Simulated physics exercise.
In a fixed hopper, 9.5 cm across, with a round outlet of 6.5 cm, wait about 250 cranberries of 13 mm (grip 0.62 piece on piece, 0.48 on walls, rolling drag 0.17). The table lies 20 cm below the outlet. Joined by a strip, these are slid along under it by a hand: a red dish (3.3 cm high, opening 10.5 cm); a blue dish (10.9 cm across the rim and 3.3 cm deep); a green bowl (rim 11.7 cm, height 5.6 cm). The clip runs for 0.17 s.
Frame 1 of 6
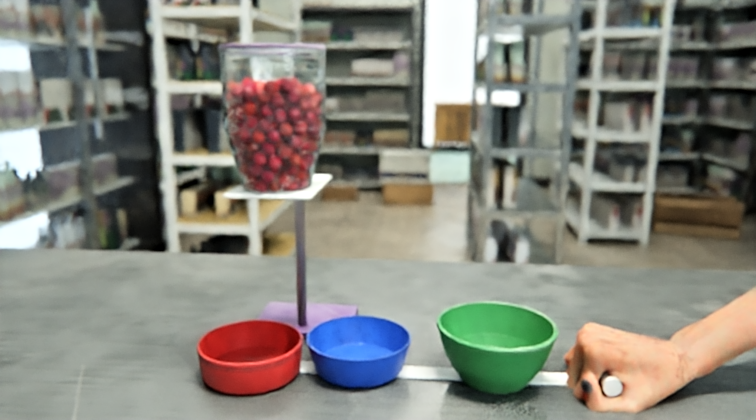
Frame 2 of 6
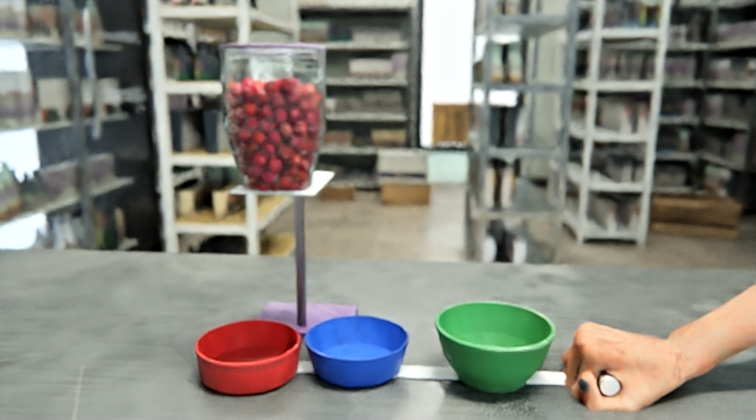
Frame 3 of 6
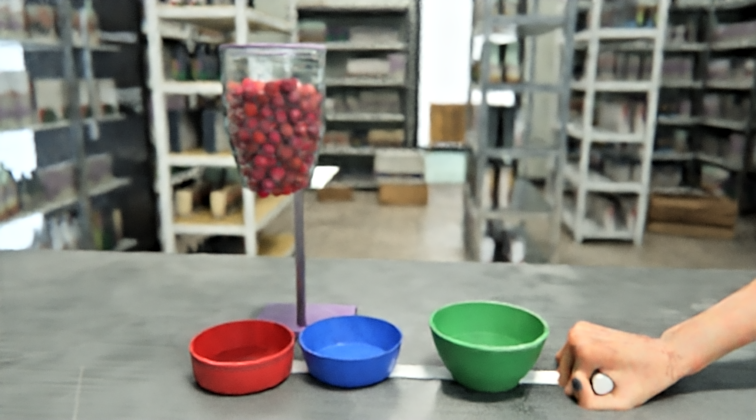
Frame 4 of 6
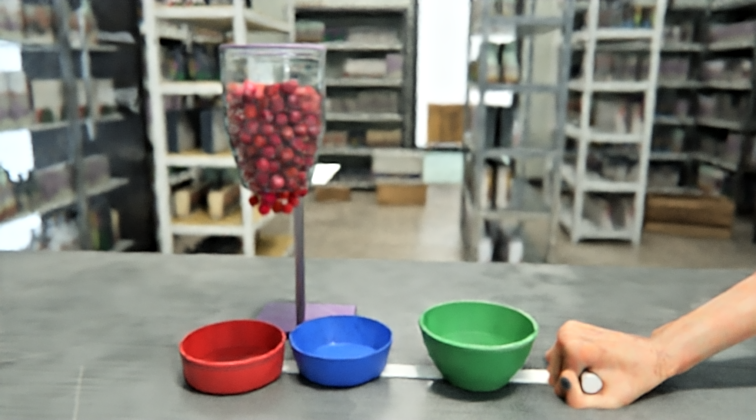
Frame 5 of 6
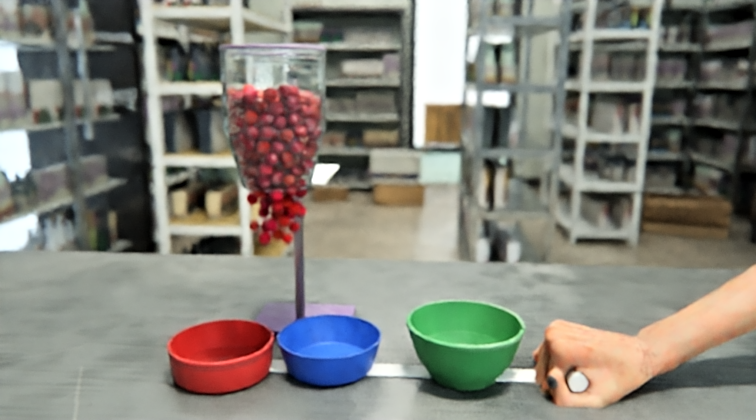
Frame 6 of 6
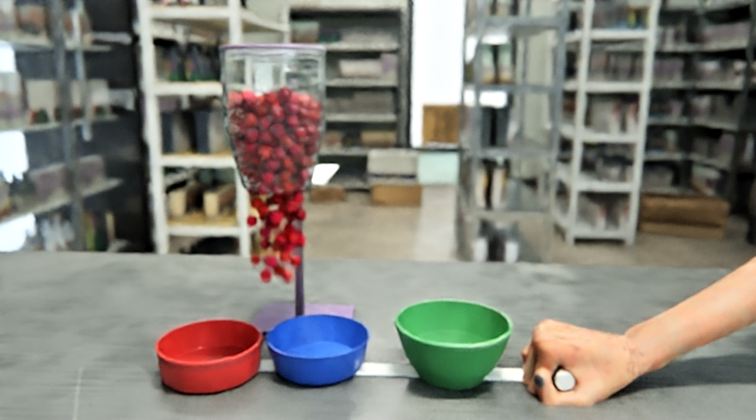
The clip shows a hand sliding a joined red dish, blue dish and green bowl leftward along a table beneath a clear container of cranberries, as the berries begin dropping from its bottom in a lengthening stream.
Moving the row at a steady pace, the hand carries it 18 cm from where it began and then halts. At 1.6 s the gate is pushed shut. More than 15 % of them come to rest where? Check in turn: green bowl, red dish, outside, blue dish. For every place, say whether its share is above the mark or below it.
Going through them: Green bowl is above the mark; red dish is below the mark; outside everything is above the mark; blue dish is above the mark.
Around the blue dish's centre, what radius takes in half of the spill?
Around 10 cm from the centre.
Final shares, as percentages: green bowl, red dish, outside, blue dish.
In per cent: Green bowl 25; red dish 0; outside 35; blue dish 40.
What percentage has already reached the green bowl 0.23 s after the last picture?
Close to 0 in a hundred by then.
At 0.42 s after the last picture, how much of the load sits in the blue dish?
Close to 40 in a hundred has got there by that moment.
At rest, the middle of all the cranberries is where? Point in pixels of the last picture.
Around (229, 354).
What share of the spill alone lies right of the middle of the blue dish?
90 %, about.
Then, 0.23 s after the last picture, blue dish 40 %, outside 5 %, hopper 25 %, in the air 25 %; middle of all pieces on or above the table near (268, 273).
Then, 0.42 s after the last picture, blue dish 40 %, outside 30 %, green bowl 20 %, in the air 10 %; middle of all pieces on or above the table near (243, 341).
Then, 0.60 s after the last picture, blue dish 40 %, outside 35 %, green bowl 25 %; middle of all pieces on or above the table near (245, 352).
Then, 0.77 s after the last picture, blue dish 40 %, outside 35 %, green bowl 25 %; middle of all pieces on or above the table near (244, 352).
In the end, blue dish 40 %, outside 35 %, hopper 0 %, green bowl 25 %, red dish 0 %.
